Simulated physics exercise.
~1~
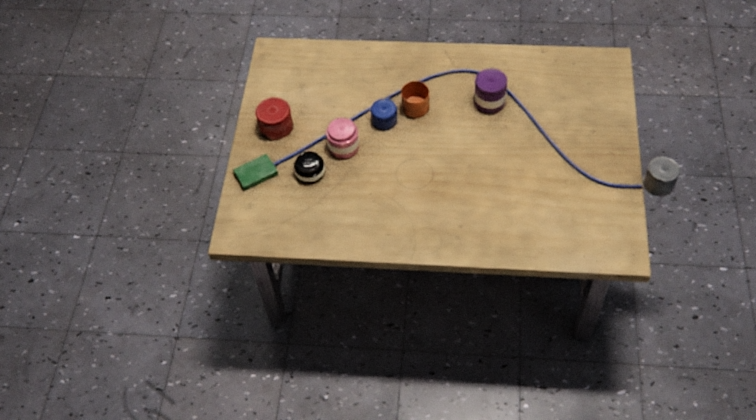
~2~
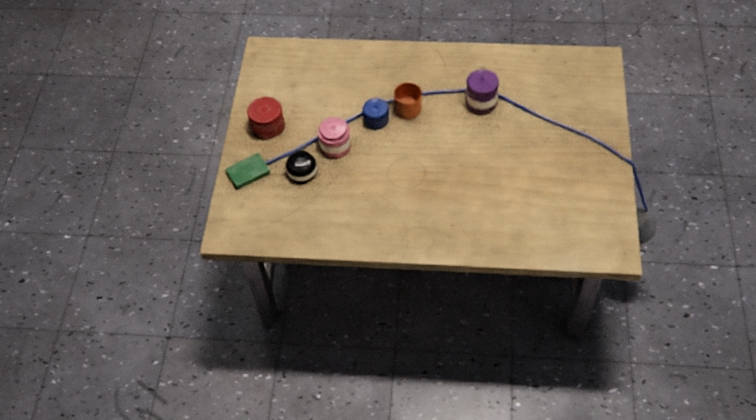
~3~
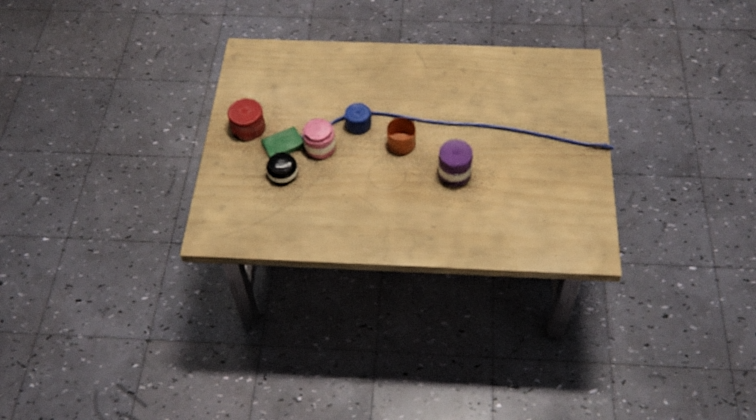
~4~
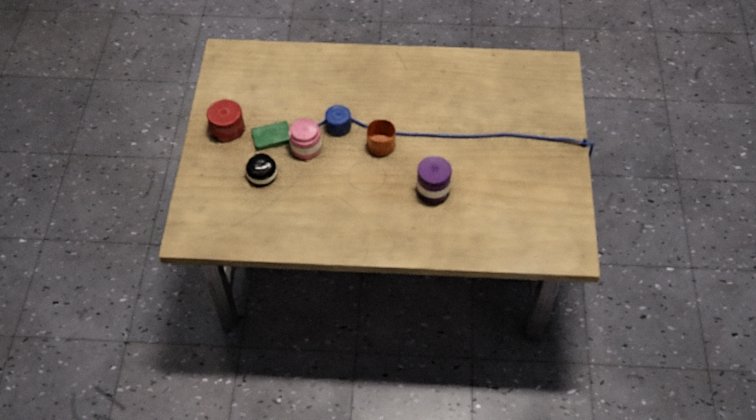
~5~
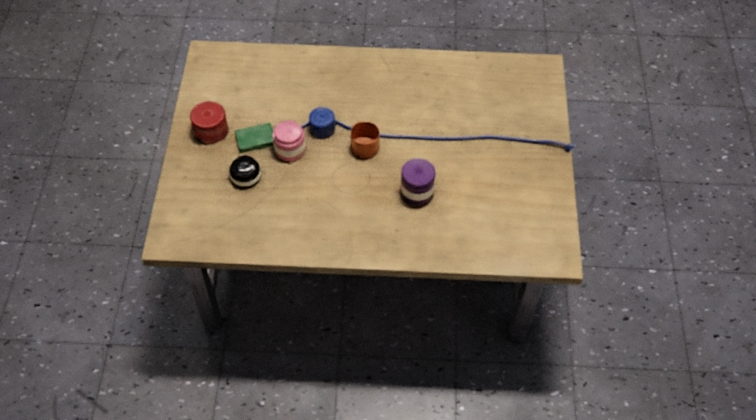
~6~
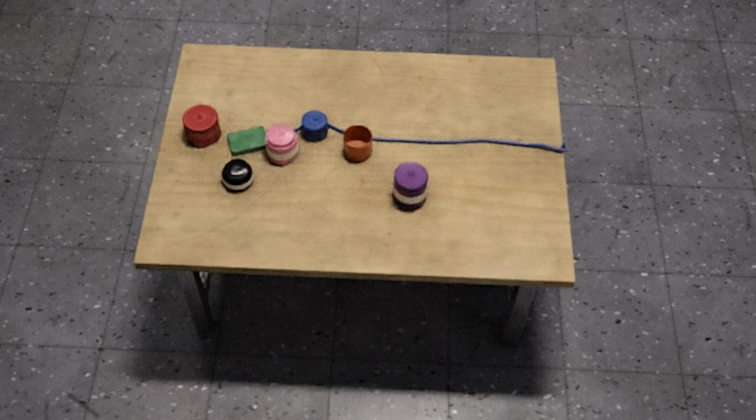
A grey object tied to a blue cord dropped off the right side of a wooden table, pulling the cord straighter and shifting the purple canister, orange cup and green block, but all the colourful containers stayed on top.
